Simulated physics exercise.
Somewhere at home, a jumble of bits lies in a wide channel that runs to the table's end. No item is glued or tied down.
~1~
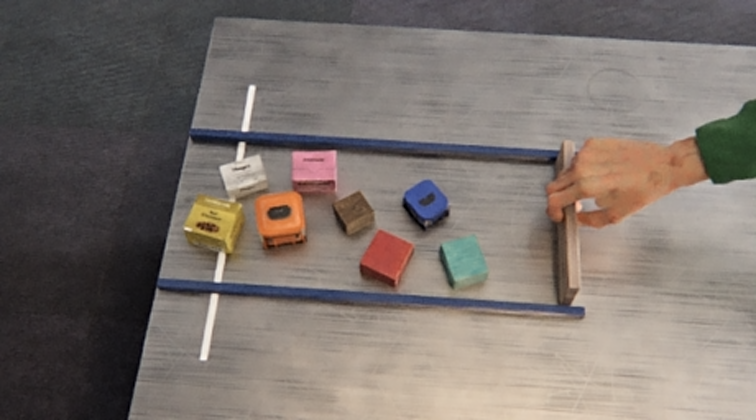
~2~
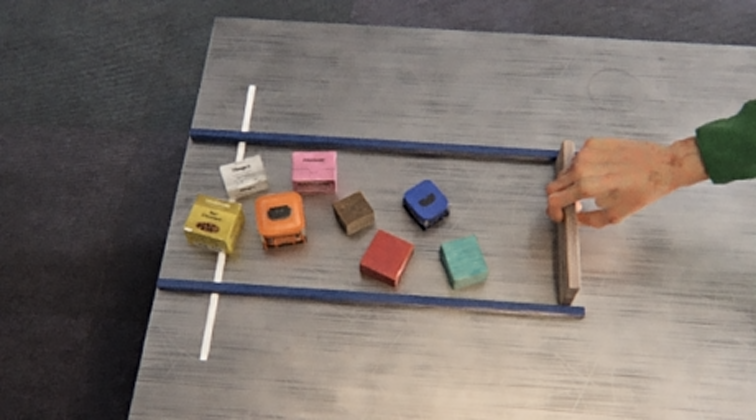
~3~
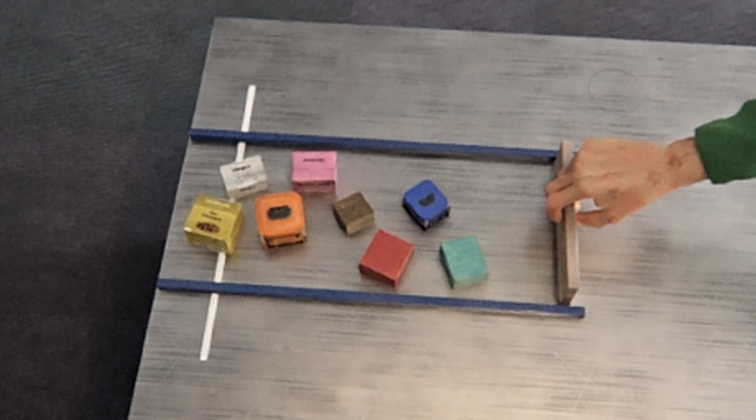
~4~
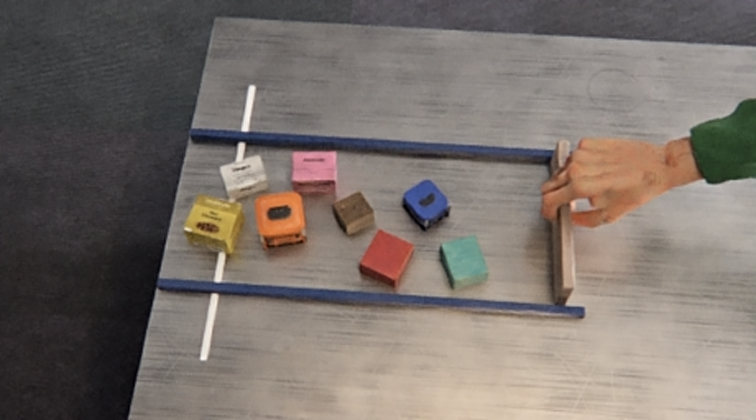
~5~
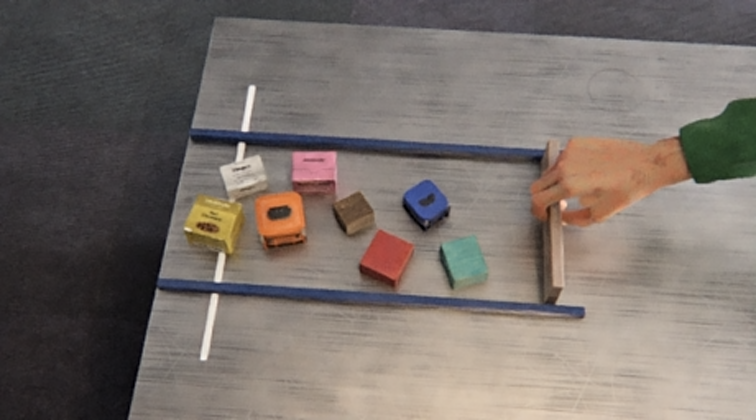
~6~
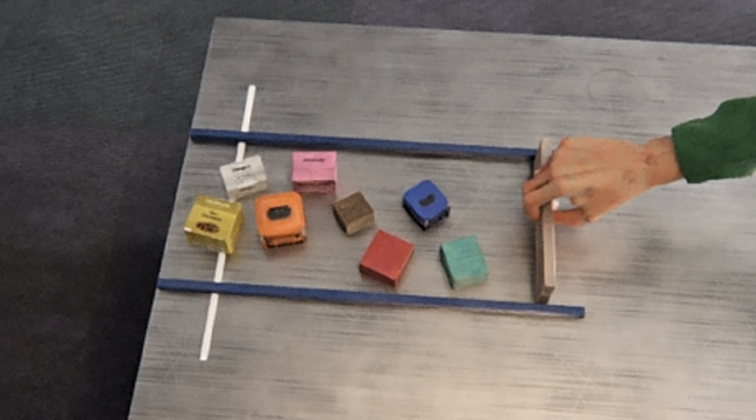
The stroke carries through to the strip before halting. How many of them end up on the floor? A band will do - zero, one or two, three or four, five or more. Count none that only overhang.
Answer - three or four.
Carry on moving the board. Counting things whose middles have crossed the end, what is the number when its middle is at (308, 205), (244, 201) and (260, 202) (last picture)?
0, 3 and 1.
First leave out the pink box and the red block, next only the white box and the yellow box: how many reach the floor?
First 2, then 1.
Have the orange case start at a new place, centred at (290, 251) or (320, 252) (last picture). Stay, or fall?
Goes off the end, then goes off the end.
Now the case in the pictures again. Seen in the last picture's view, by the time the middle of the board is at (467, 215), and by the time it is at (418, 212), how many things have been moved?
Counts: 1 and 3.
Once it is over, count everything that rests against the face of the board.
2 in contact.
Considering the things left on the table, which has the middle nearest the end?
Nearest at the end: The red block.
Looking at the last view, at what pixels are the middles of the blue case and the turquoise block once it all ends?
They end up close to (211, 187) and (205, 240).
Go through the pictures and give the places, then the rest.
In the first picture, yellow box (215, 224); white box (244, 177); orange case (281, 220); board (567, 221); tape (230, 211).
In the second picture, white box (244, 178); board (567, 221).
In the third picture, orange case (281, 220); red block (387, 258).
In the fourth picture, yellow box (215, 224); pink box (315, 173).
In the fifth picture, white box (244, 178); turquoise block (464, 262).
In the sixth picture, yellow box (215, 224); white box (244, 178); orange case (281, 220); board (544, 220); tape (230, 211).
Soon after, none off yet; yellow box at rest near (215, 224); white box at rest near (244, 178); orange case at rest near (281, 220).
At rest, the number that fall off is three or four; fallen, orange case, white box and yellow box.
